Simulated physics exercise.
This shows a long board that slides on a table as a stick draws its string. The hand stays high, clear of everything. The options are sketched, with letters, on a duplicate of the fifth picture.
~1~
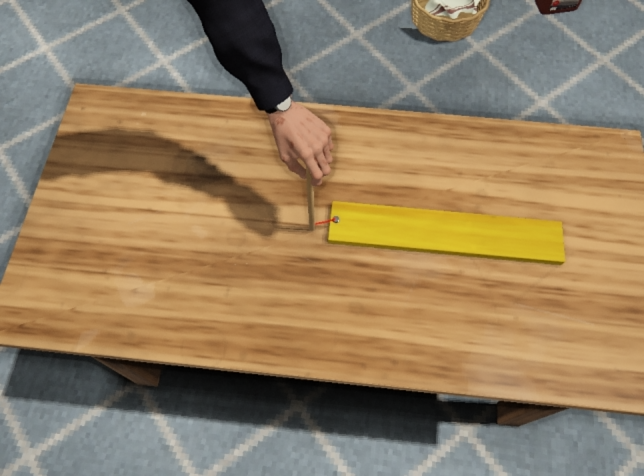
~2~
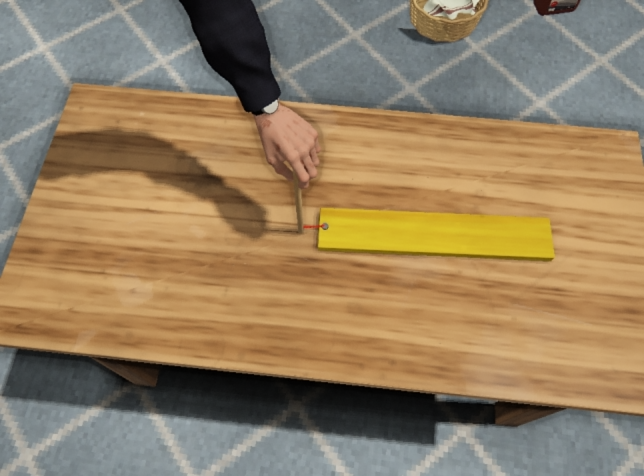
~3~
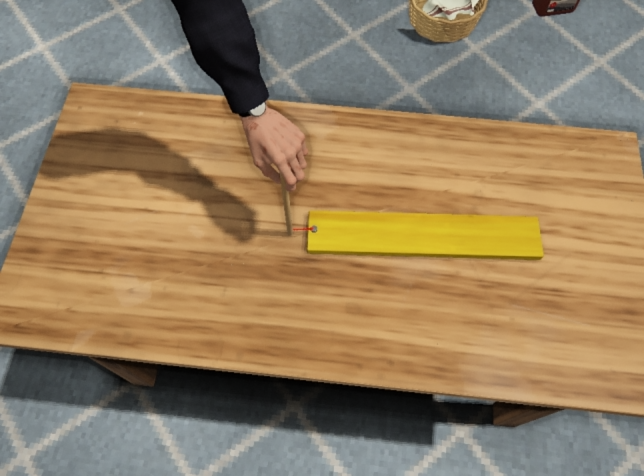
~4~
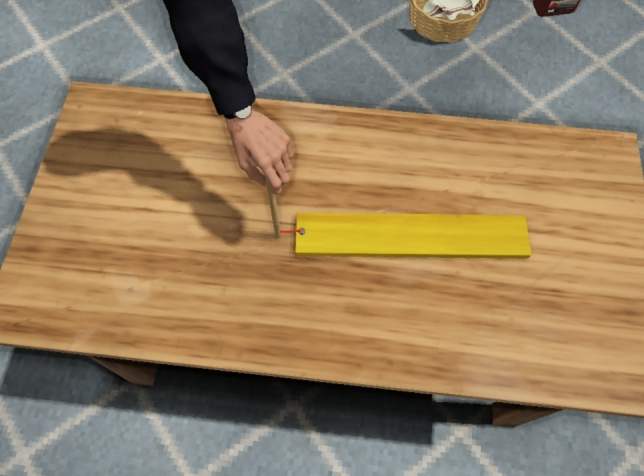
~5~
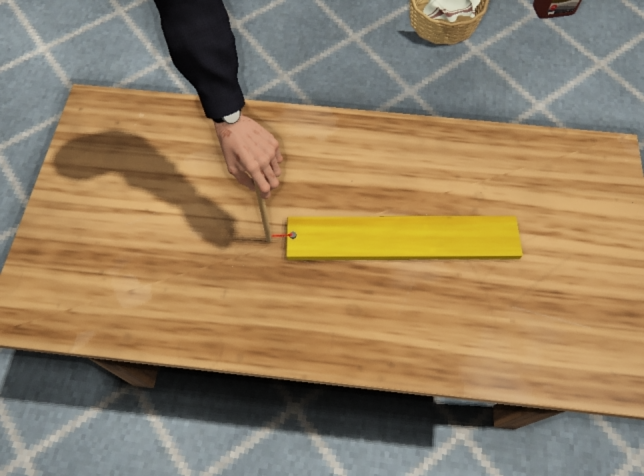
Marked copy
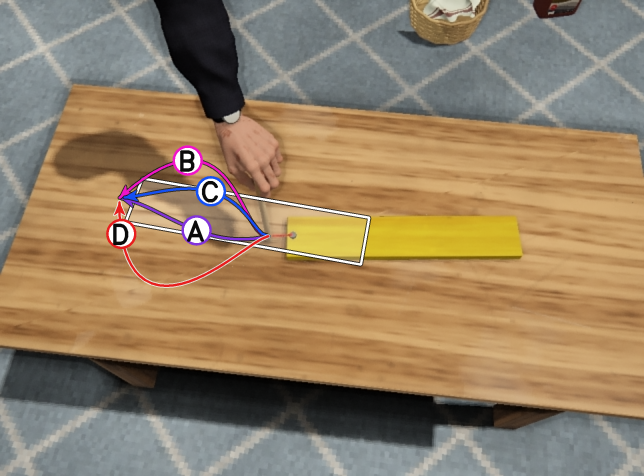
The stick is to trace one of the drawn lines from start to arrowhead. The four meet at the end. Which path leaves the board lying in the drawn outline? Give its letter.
Choose path A.
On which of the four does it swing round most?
D.
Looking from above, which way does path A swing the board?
Clockwise.
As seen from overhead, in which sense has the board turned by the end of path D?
Clockwise.
On the marked copy, A from (268, 236) via (190, 228) to (122, 198); B from (268, 236) via (213, 167) to (120, 198); C from (268, 236) via (204, 190) to (124, 198); D from (268, 236) via (159, 285) to (119, 202); the outline at (248, 220).
Taking A. A third of the way, foot of the stick (213, 236), middle of the board (348, 237).
Two thirds of the way, foot of the stick (162, 215), middle of the board (293, 230).
When it is over, foot of the stick (120, 199), middle of the board (247, 221); it lies in the outline.
As for the rest, B leaves its middle at (251, 200); C leaves its middle at (250, 210); D leaves its middle at (239, 241).
